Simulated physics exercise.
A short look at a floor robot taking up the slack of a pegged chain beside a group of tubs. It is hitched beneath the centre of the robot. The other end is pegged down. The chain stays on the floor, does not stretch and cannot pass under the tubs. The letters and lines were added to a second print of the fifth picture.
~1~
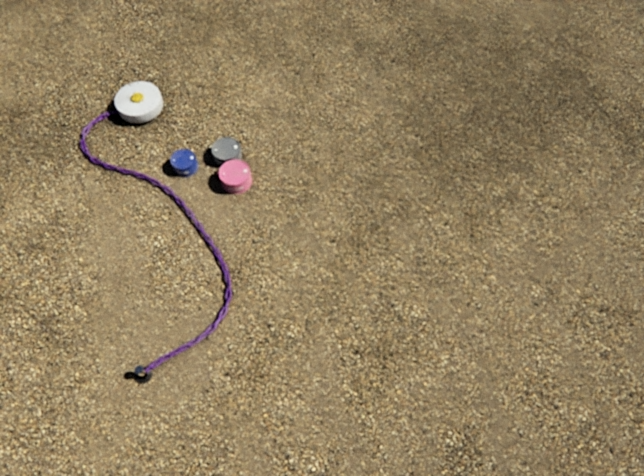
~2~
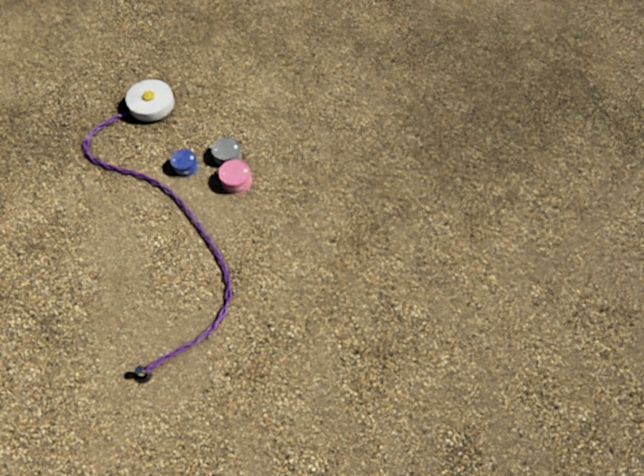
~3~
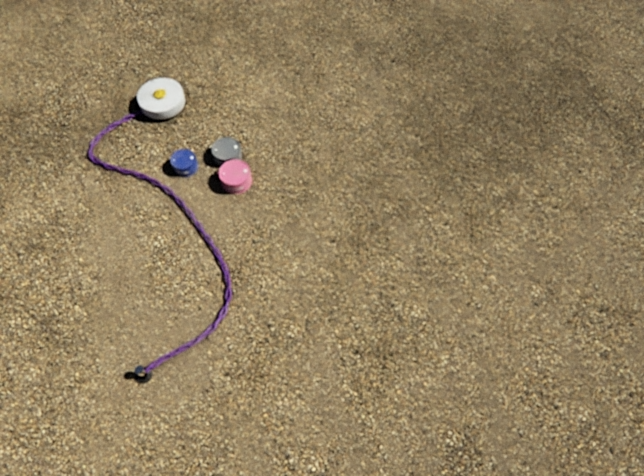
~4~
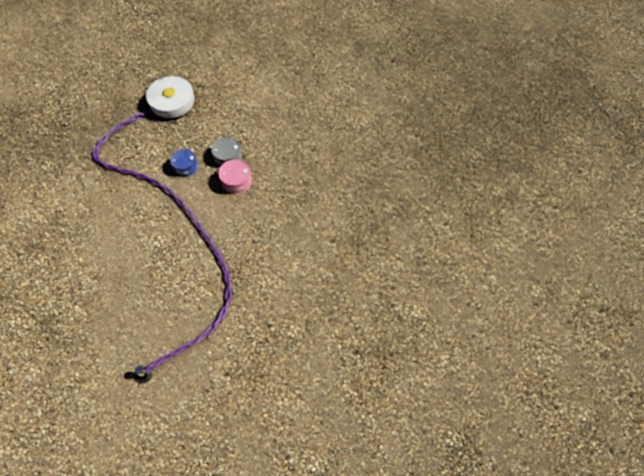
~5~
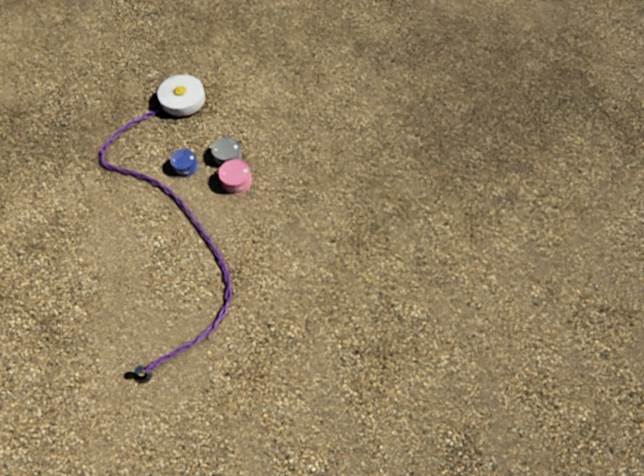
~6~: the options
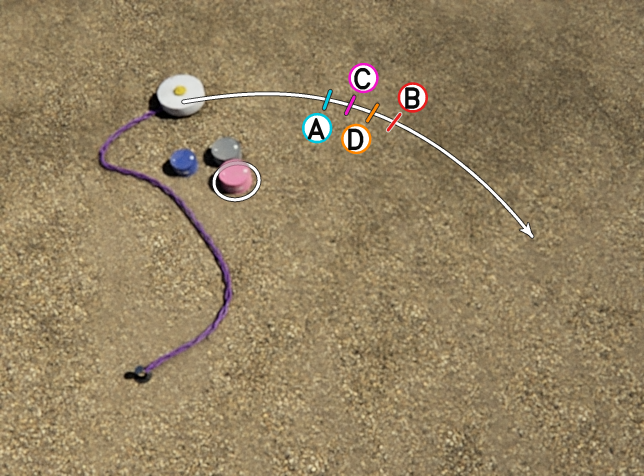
White round robot moving slightly right above small blue, grey and pink tubs, drawing the near end of a curving purple line.
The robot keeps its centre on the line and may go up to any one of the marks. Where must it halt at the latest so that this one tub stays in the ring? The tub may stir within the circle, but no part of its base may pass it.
Mark B.
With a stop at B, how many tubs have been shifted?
By then, one.
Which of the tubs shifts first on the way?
The blue one.
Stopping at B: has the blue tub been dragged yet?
By then, yes.
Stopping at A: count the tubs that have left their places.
The count is none.
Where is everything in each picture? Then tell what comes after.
The first frame shows pink tub (236, 177); blue tub (185, 163); robot (140, 103).
The second frame shows robot (151, 101); pink tub (236, 177).
The third frame shows robot (162, 100); peg (142, 372).
The fourth frame shows robot (171, 98); pink tub (236, 177).
The fifth frame shows robot (182, 96); peg (142, 372); grey tub (227, 152); pink tub (236, 177).
On the marked copy, A at (327, 100); B at (394, 122); C at (350, 105); D at (372, 113); the ring at (237, 181); the route from (184, 102) via (378, 115) to (532, 236).
Following B. Soon after the start, robot (258, 88); pink tub (236, 177).
Later, robot (335, 96); pink tub (236, 177).
In the end, robot (395, 117); pink tub (236, 177); blue tub (209, 172); the pink tub is still in its ring.
As for the rest, A is safe but short; C is safe but short; D is safe but short.
